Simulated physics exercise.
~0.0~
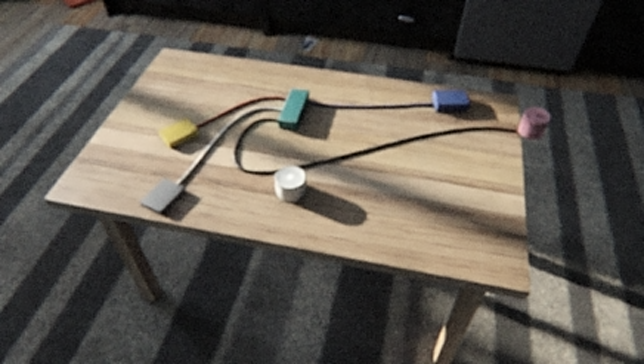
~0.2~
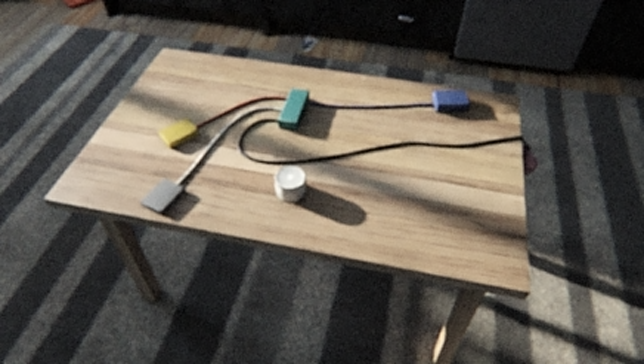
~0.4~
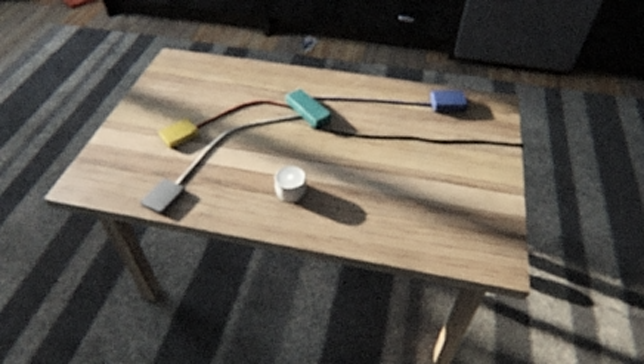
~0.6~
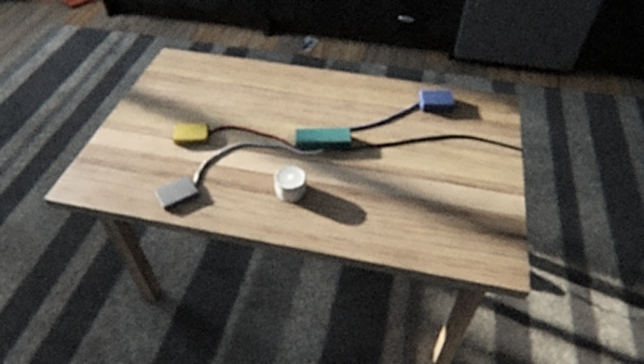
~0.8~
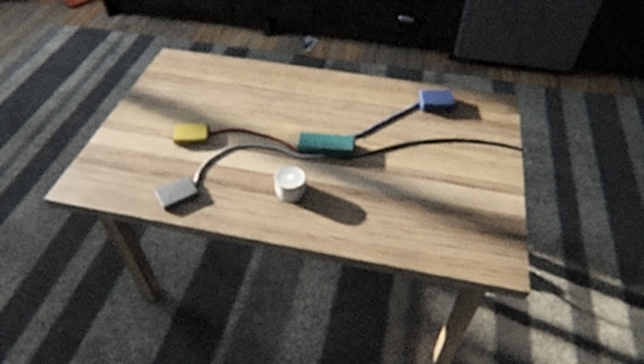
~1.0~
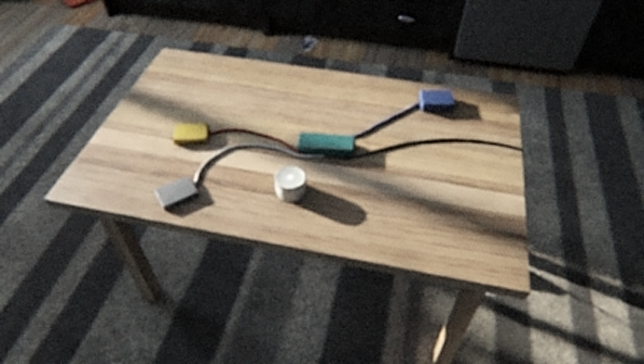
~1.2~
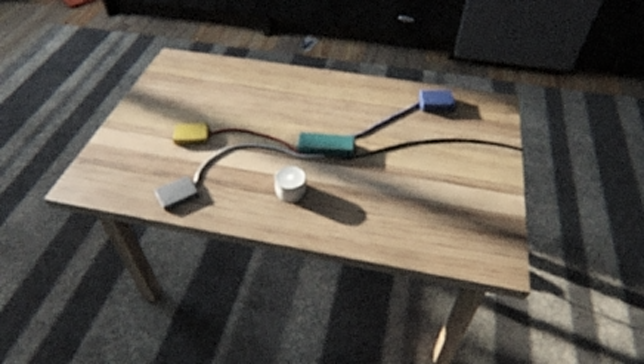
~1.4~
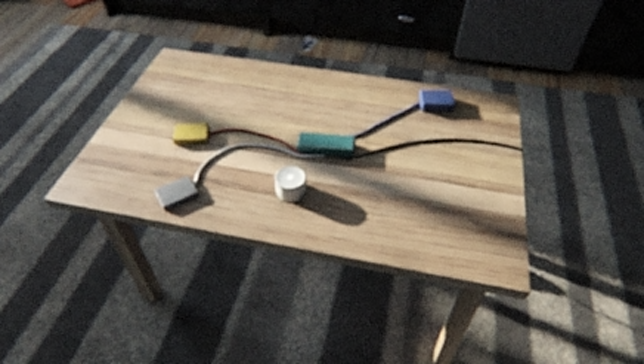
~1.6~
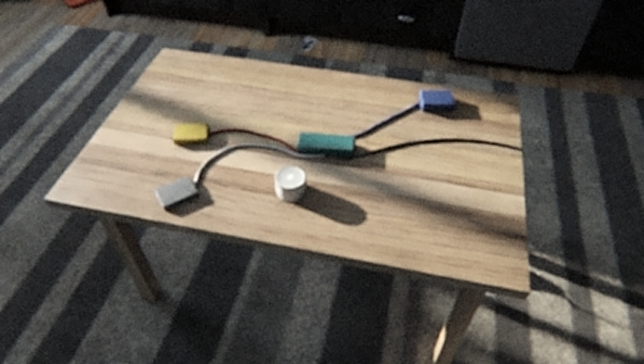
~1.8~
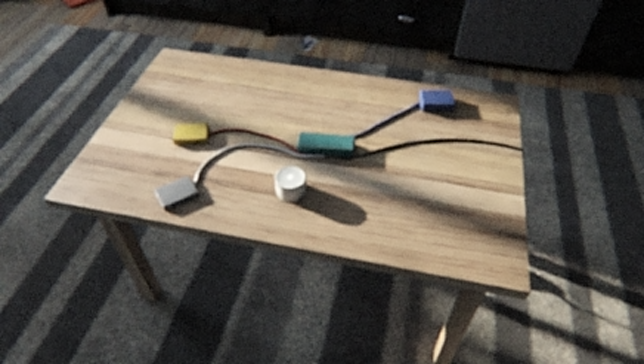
A wooden table held a teal block wired to several small items, and the pink one dropped off the right edge, its cable dragging the block round and pulling the others slightly before all lay still, the white tub never moving.
